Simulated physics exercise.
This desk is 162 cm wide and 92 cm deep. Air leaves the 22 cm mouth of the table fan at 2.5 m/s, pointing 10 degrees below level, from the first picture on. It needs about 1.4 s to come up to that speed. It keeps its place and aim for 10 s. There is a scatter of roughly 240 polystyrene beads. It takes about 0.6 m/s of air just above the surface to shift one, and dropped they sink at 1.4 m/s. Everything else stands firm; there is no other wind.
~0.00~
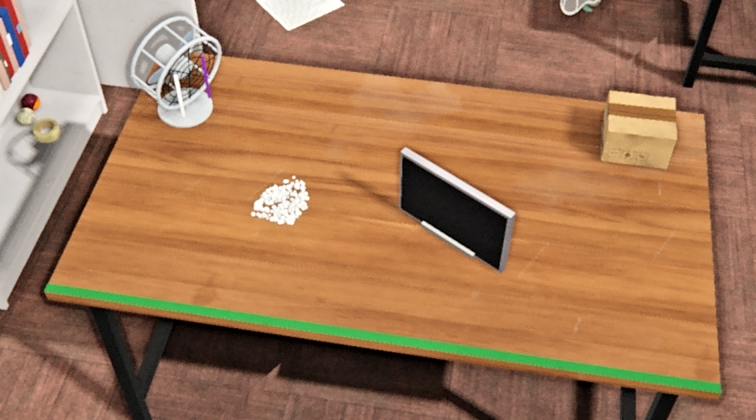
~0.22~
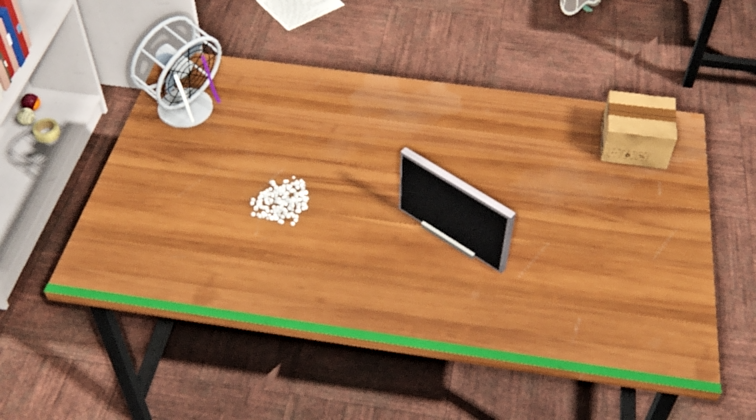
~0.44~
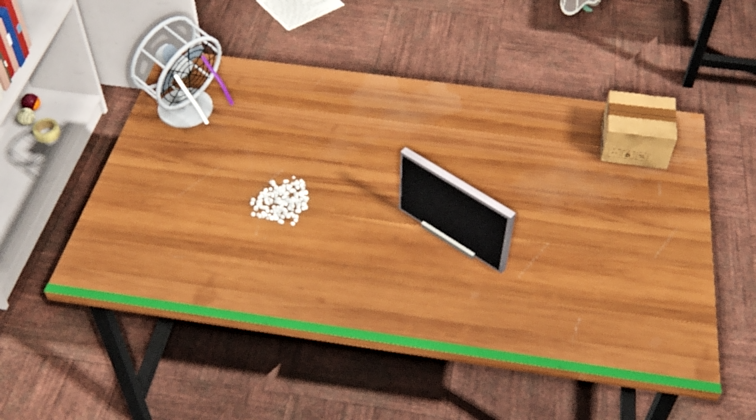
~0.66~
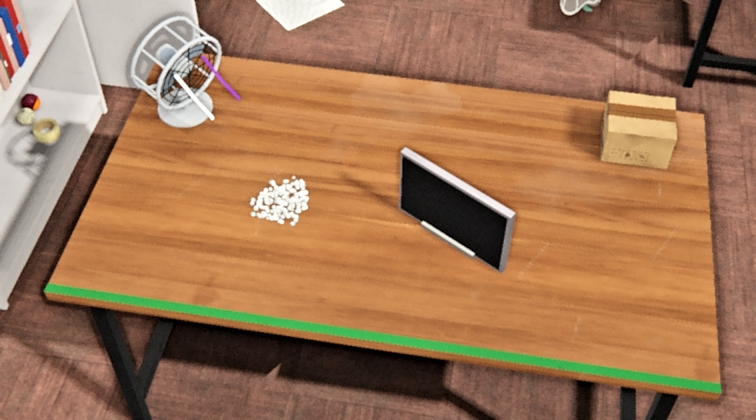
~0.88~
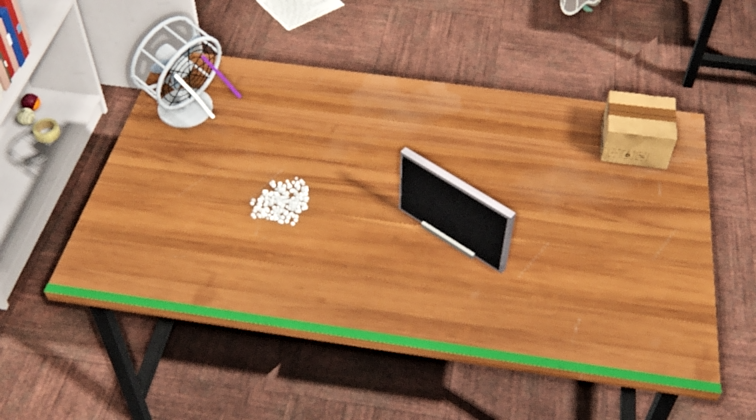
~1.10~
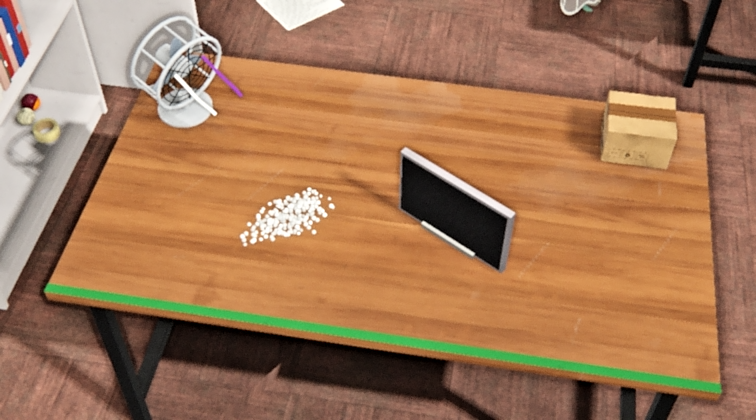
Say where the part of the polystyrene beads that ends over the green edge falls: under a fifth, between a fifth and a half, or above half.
By then more than half are over the green edge.
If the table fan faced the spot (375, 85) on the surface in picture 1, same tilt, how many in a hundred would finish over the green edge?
It would be near 0 %.
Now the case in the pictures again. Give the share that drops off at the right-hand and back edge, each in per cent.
About 0 % right-hand, 0 % back.
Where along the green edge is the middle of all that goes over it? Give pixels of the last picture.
At about (316, 333).
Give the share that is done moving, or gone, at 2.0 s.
About 90 %.
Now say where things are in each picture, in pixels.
In the first picture, the middle of the polystyrene beads is near (284, 202), none has stirred yet and the mouth of the table fan is at (177, 64).
In the second picture, the middle of the polystyrene beads is near (284, 203), none has stirred yet and the green edge is centred on (370, 341).
In the third picture, the middle of the polystyrene beads is near (284, 203), none has stirred yet, the top of a laptop is at (457, 181) and the top of a box is at (642, 114).
In the fourth picture, the middle of the polystyrene beads is near (284, 203) and none has stirred yet.
In the fifth picture, the middle of the polystyrene beads is near (283, 203) and about 1 % have left their places.
In the sixth picture, the middle of the polystyrene beads is near (292, 216), the farthest in sight from the table fan is at (314, 233) and about 90 % have left their places.
After 2.0 s the count stands so, 94 % are over the green edge.
After 3.2 s the count stands so, 95 % are over the green edge.
After 5.5 s the count stands so, 99 % are over the green edge.
After 10.0 s, at the end, 100 % are over the green edge.
